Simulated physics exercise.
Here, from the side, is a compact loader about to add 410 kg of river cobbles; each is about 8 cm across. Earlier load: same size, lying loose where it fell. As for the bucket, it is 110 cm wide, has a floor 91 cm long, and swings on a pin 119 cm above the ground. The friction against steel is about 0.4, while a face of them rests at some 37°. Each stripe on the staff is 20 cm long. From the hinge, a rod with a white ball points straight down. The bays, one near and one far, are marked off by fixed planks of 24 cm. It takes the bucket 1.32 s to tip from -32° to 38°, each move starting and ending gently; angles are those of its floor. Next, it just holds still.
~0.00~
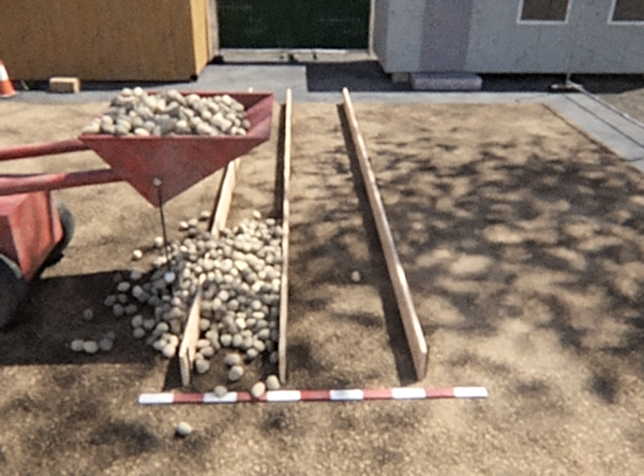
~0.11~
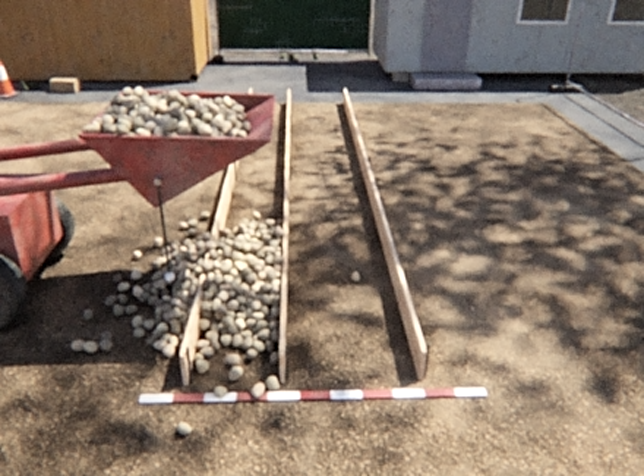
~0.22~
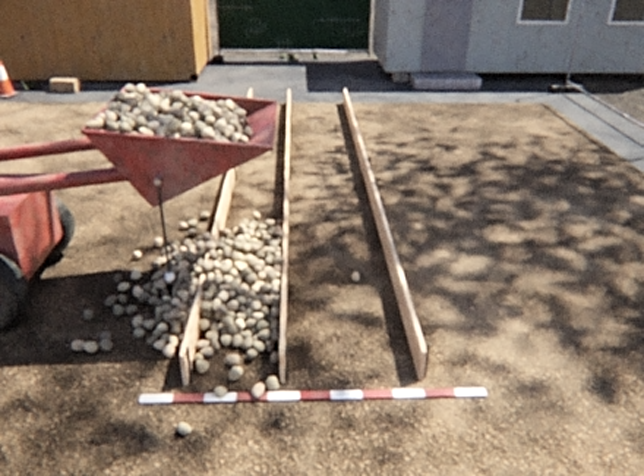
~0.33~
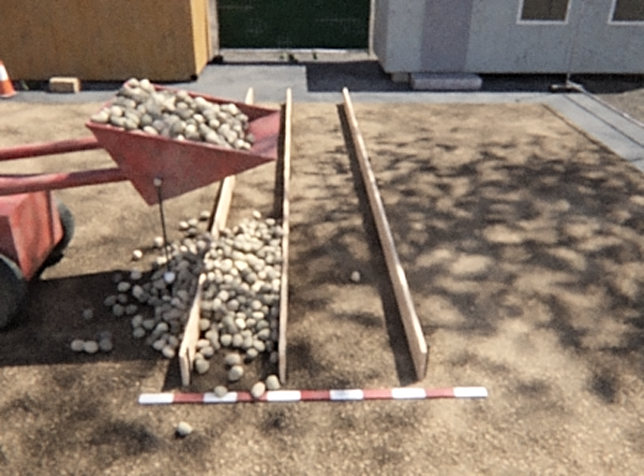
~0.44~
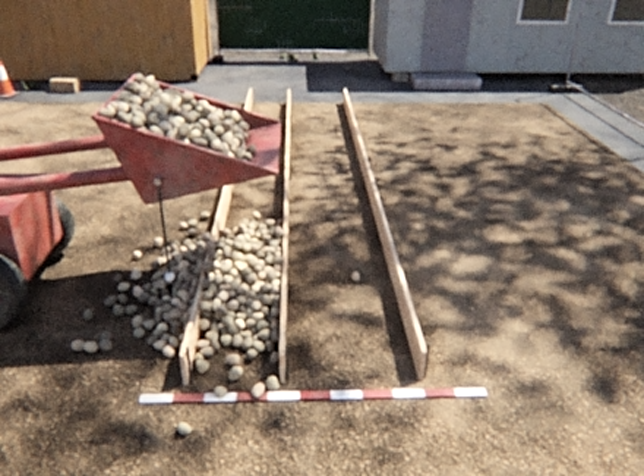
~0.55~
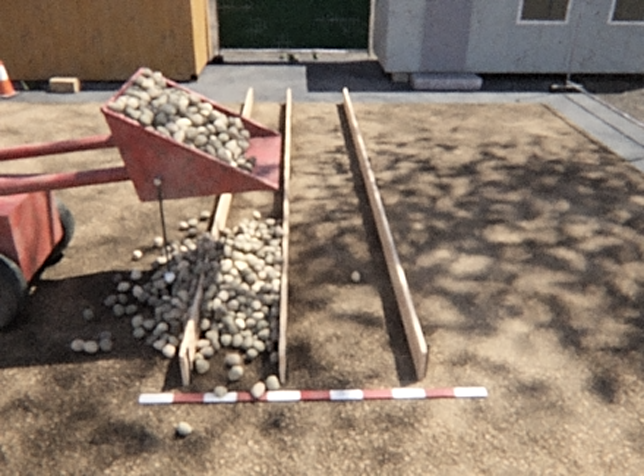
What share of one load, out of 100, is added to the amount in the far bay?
Close to 85 out of 100.
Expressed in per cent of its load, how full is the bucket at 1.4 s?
Estimate: 50 % remaining inside, roughly.
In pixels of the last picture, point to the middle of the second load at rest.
(328, 276).
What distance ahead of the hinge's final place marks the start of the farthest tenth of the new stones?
Ahead of it by roughly 160 cm.
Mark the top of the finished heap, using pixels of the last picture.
I'd put the top near (269, 255).
After 1.0 s the floor is at 27°; in per cent of one load, 99 in the bucket, 28 short of the bays, 73 in the near bay; the foremost stones are at (288, 271).
After 1.4 s the floor is at 38°; in per cent of one load, 48 in the bucket, 28 short of the bays, 101 in the near bay, 23 in the far bay; the foremost stones are at (331, 276).
After 1.8 s the floor is at 38°; in per cent of one load, 9 in the bucket, 28 short of the bays, 98 in the near bay, 65 in the far bay; the foremost stones are at (392, 291).
After 4.3 s the floor is at 38°; in per cent of one load, 0 in the bucket, 28 short of the bays, 87 in the near bay, 85 in the far bay; the foremost stones are at (390, 282). Net gain in the far bay, 85.
